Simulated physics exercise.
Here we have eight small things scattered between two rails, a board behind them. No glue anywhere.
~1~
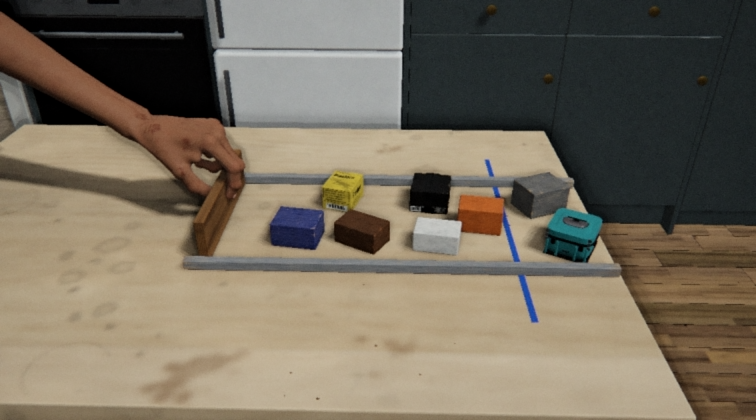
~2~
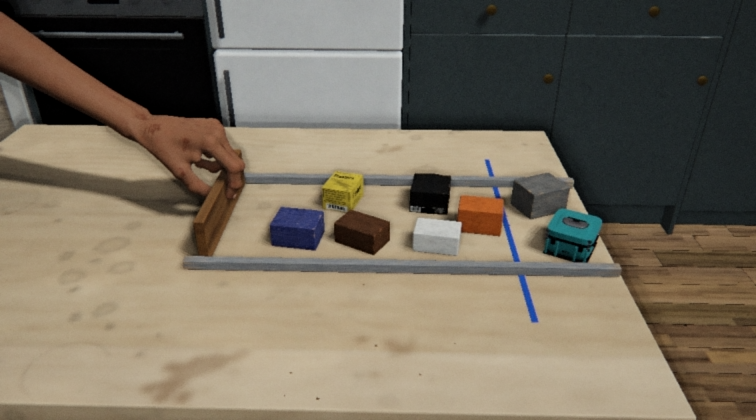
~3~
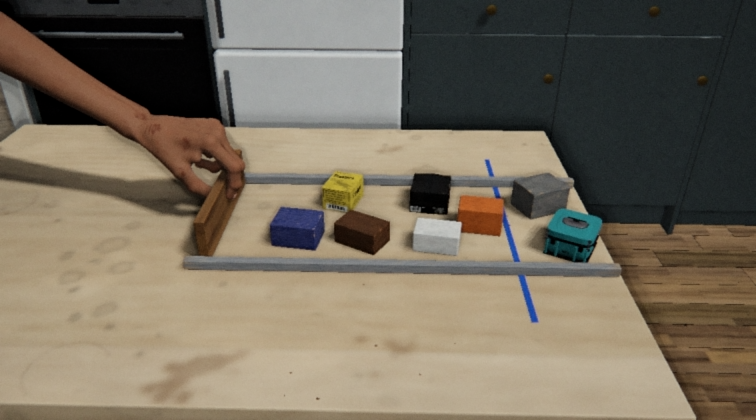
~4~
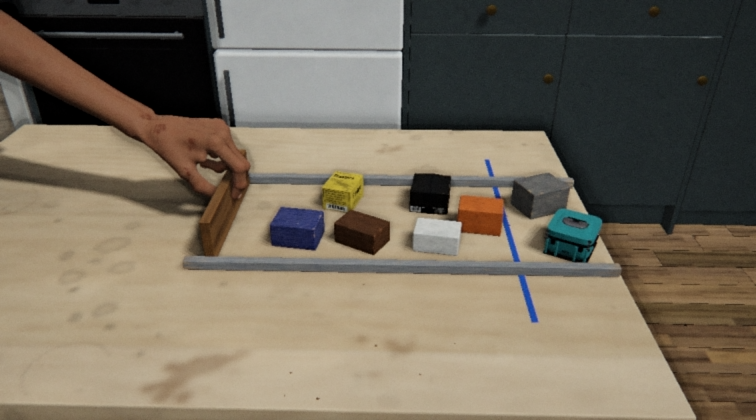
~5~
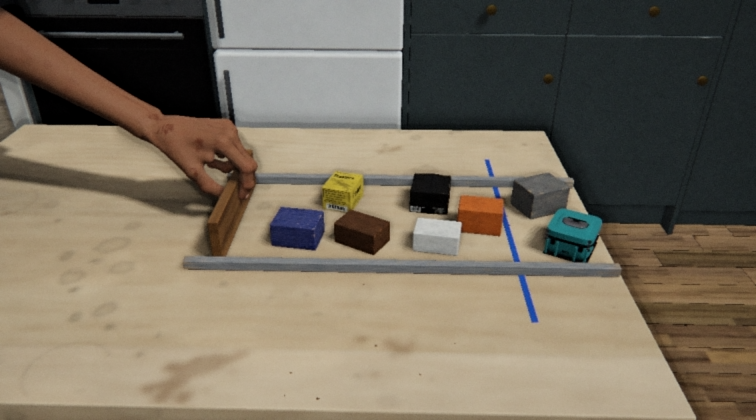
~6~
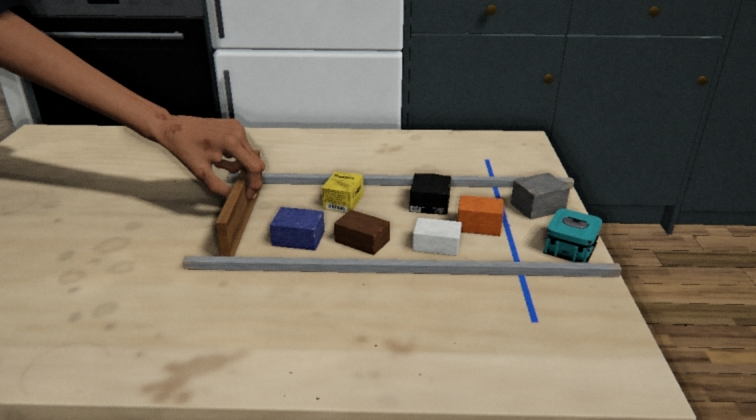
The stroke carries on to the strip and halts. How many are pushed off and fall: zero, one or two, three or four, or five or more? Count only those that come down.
The number that fall off is three or four.
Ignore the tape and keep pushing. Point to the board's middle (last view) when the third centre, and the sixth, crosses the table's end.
Its middle is around (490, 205) and later (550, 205).
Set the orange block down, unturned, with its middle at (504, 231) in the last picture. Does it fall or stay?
Then it is lost.
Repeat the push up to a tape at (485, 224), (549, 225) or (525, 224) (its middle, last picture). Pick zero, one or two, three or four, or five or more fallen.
One after another: Just one or two; 5 or more; three or four.
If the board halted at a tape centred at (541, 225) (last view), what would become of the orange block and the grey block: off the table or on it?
The orange block is kept, the grey block falls.
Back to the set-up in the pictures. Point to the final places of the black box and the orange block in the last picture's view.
The black box at (547, 188), the orange block at (550, 209).
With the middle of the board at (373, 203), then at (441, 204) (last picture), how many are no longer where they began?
5 and 8.
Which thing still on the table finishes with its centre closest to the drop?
That is the brown block.
Early on, none off yet; turquoise case at rest near (573, 235); grey block at rest near (540, 195); orange block at rest near (480, 215).
Finally, the number that fall off is three or four; lost, white block, grey block and turquoise case.
